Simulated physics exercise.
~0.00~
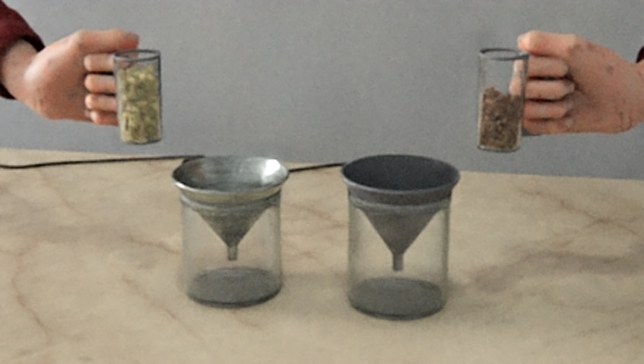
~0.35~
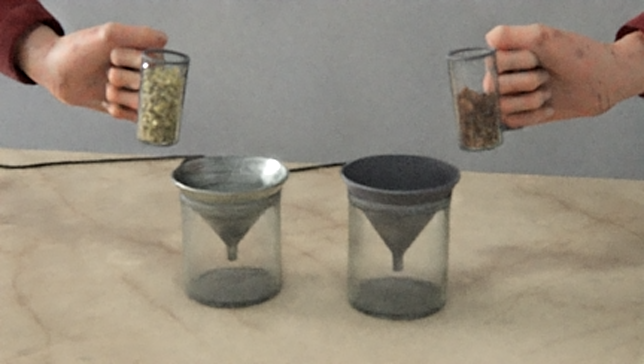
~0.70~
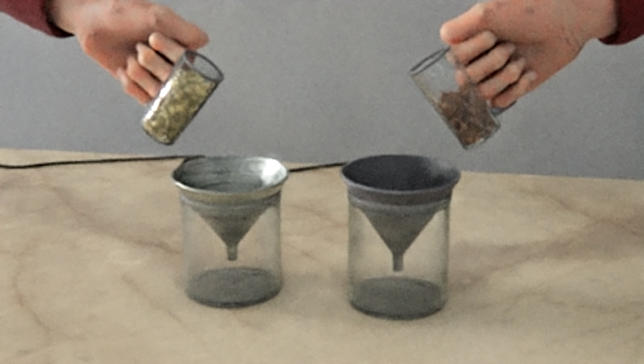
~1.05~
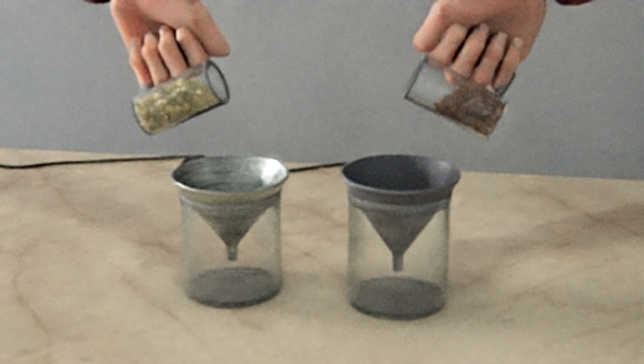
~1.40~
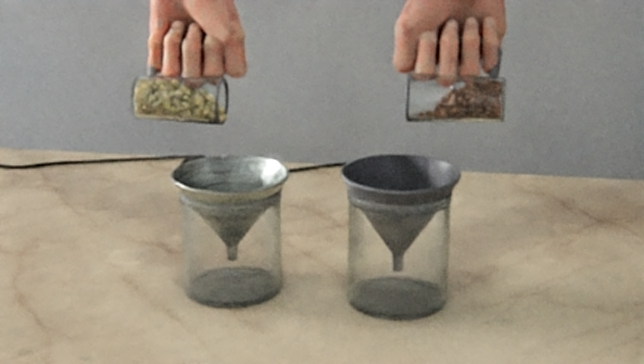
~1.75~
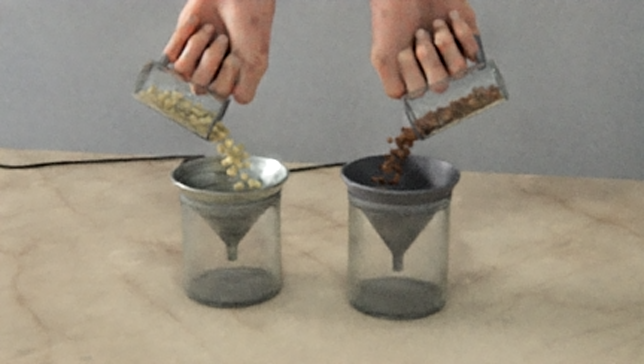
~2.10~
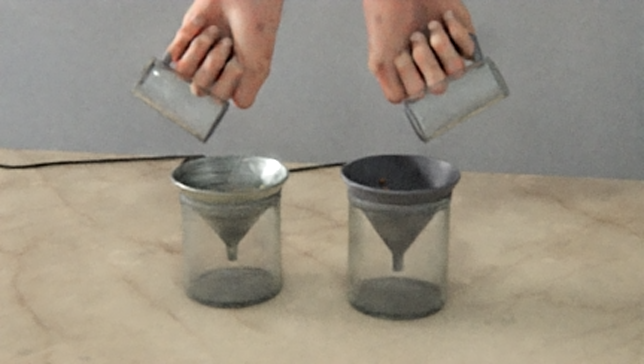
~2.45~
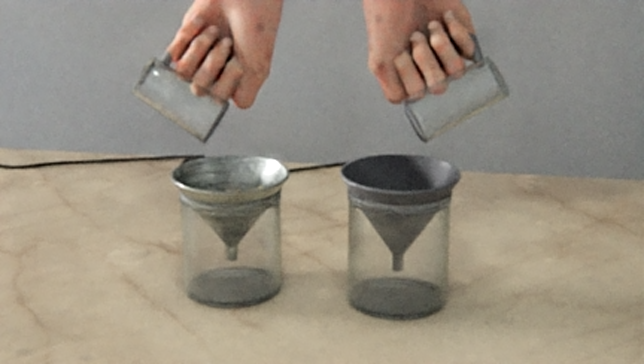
On a pale, marbled tabletop against a grey wall, two metal funnels sit in clear glass jars while a hand on each side holds up a small glass cup. The left cup contains yellow-green pieces and the right one reddish-brown pieces. Both hands move inward and tilt the cups until they lie on their sides above the funnels. The pieces then tumble out in two streams, into the left and right funnels. Finally the hands hold the emptied cups tipped downward, and no pieces show in the jars below, the contents remaining in the funnels.
